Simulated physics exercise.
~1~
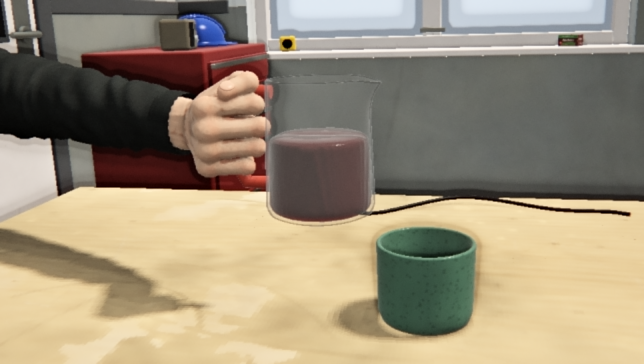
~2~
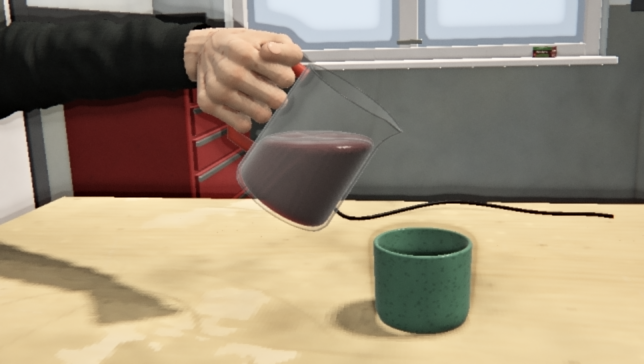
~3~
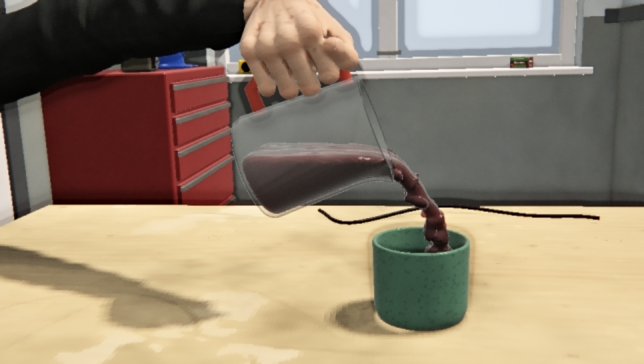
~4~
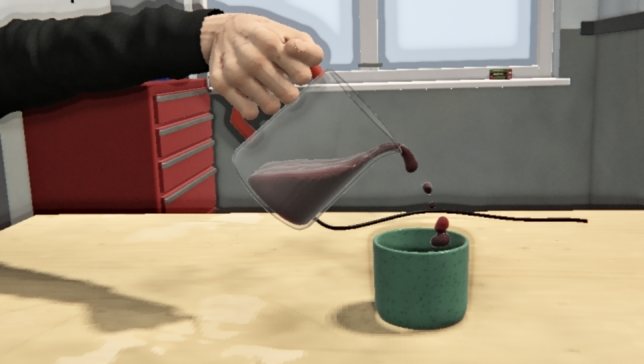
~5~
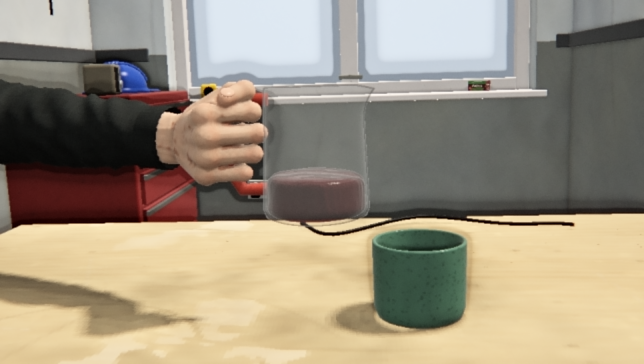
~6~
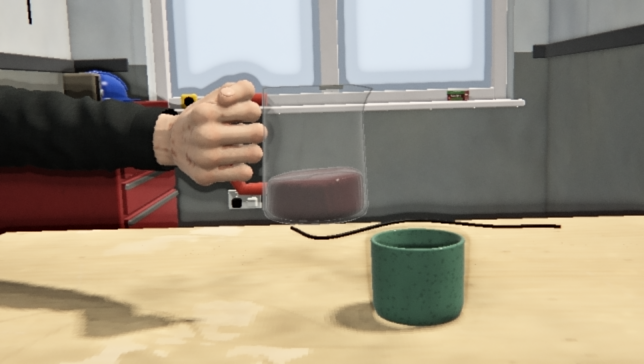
A hand tilting a clear jug rightwards, pouring dark red liquid into a green mug, then righting it still partly full.
